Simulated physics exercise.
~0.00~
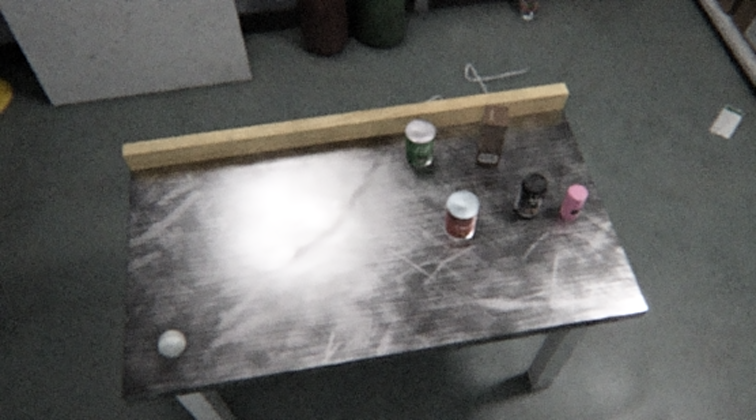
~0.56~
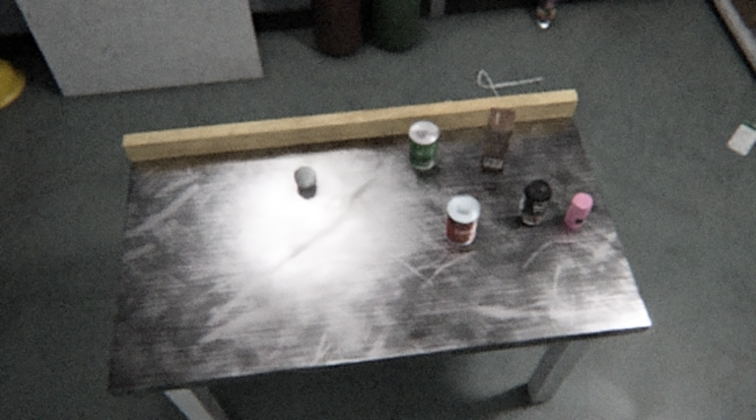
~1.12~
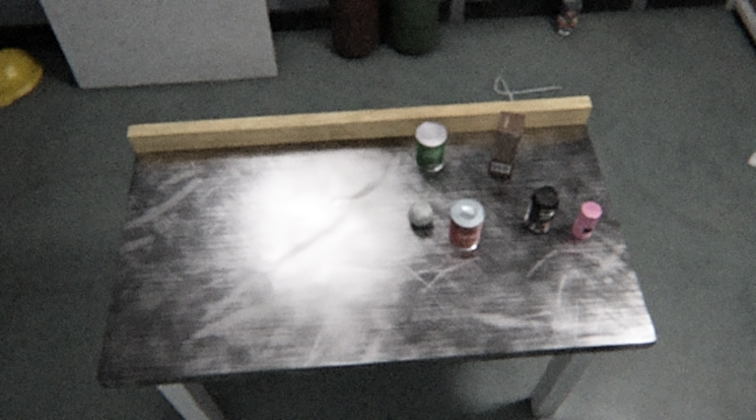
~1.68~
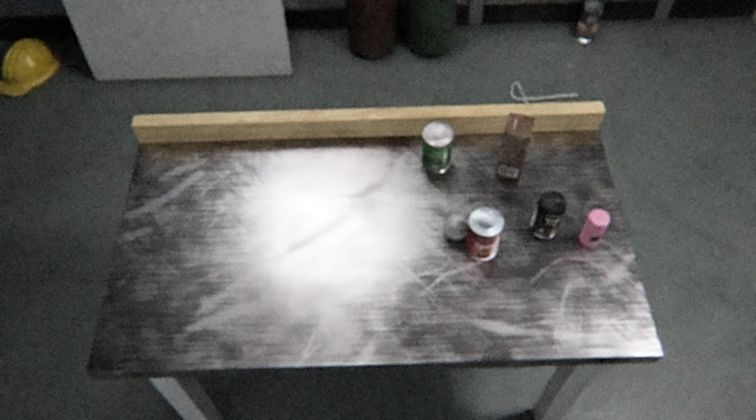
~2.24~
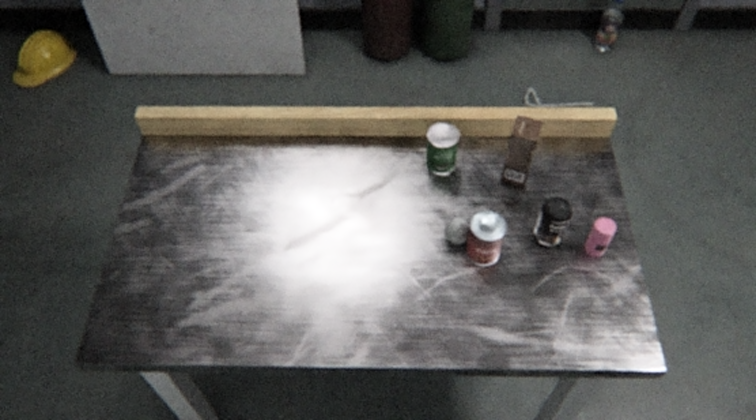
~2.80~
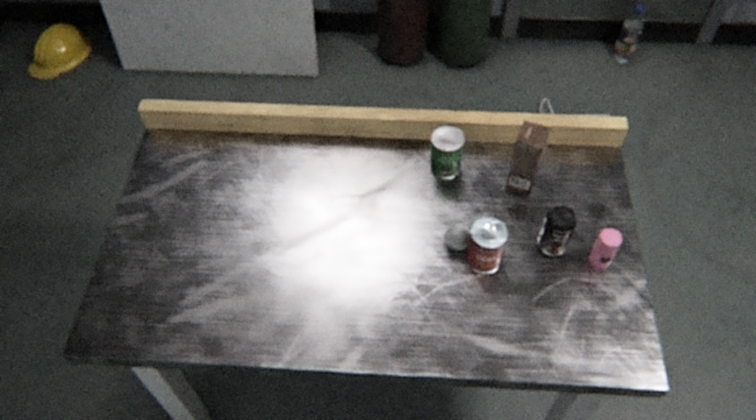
A dark, scuffed table with a pale wooden rail along its far edge stands on a grey floor, seen from above as the view drifts slightly sideways. A green tin and a brown carton sit near the rail, with a red tin, a black can and a pink shaker nearer on the right. A white ball starts at the near left corner and travels up and right towards the rail. It then heads down and right to the red tin, which shifts slightly right. The ball settles beside the tin, which stays upright, while the other items keep their places.
